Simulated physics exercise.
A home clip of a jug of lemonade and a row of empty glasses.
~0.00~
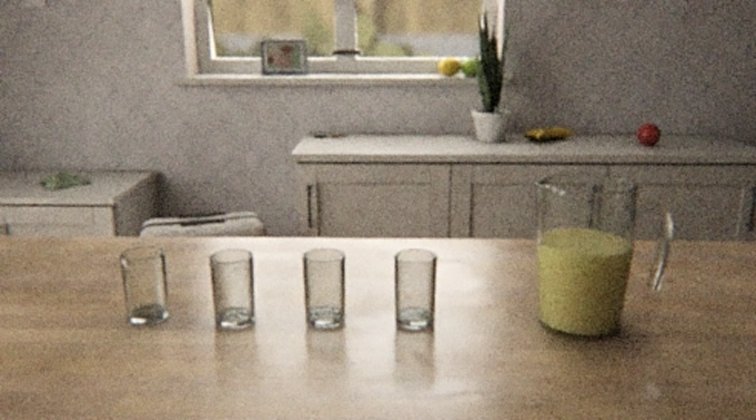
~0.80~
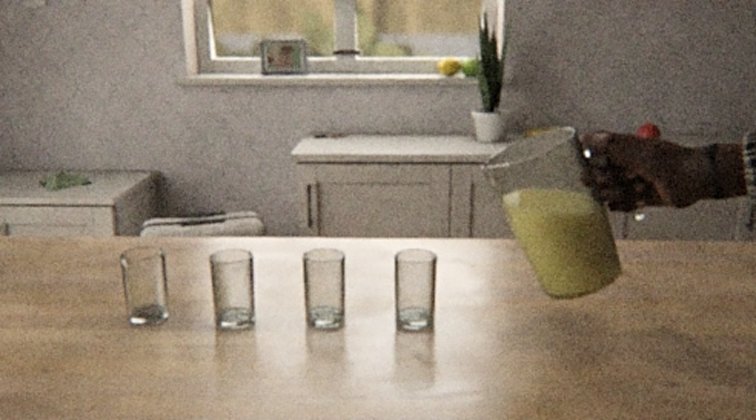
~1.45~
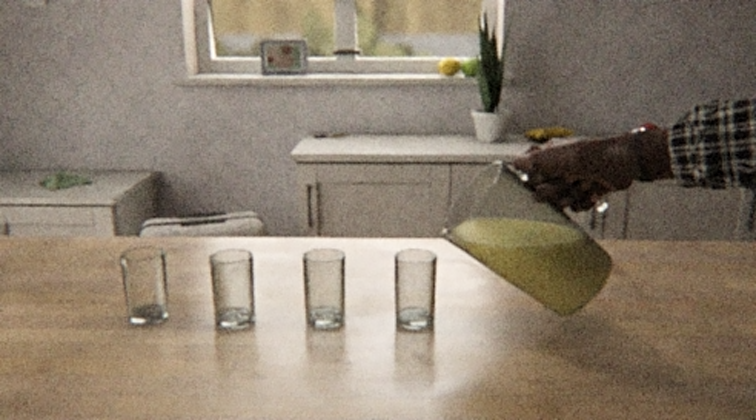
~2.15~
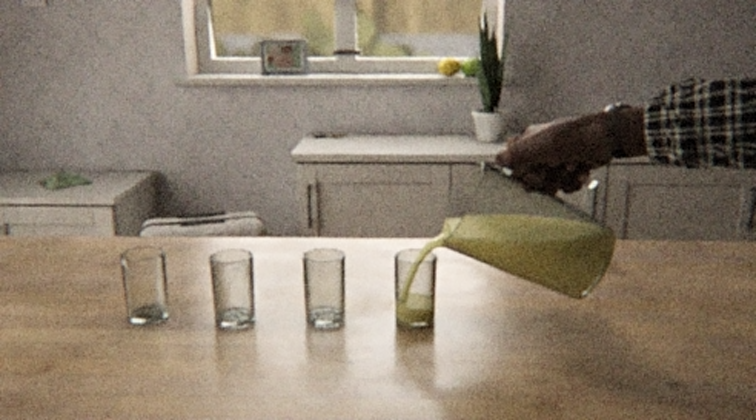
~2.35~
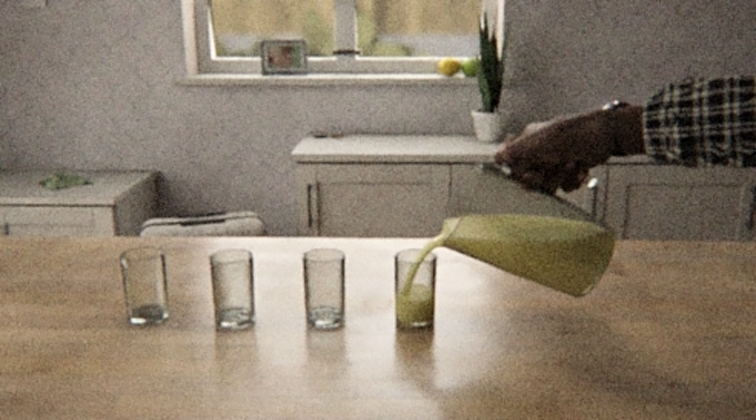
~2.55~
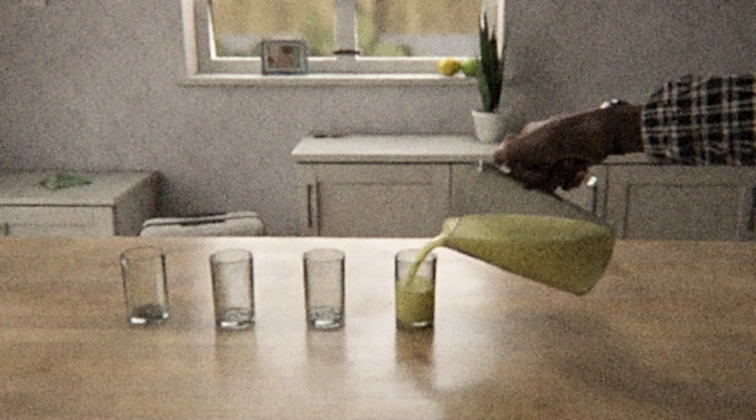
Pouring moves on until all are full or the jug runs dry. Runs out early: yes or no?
No, it lasts.
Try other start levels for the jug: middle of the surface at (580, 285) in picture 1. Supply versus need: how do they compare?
My judgement: Comes up short.
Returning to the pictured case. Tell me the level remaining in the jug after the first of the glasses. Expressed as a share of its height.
Roughly 50 %.
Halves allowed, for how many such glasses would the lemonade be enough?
I'd say around 6.5.
After 2.9 s, the first is about three quarters full.
After 6.2 s, the first is done and the jug has nearly all of its load.
After 16.1 s, all four are full and about a third of the lemonade is over.
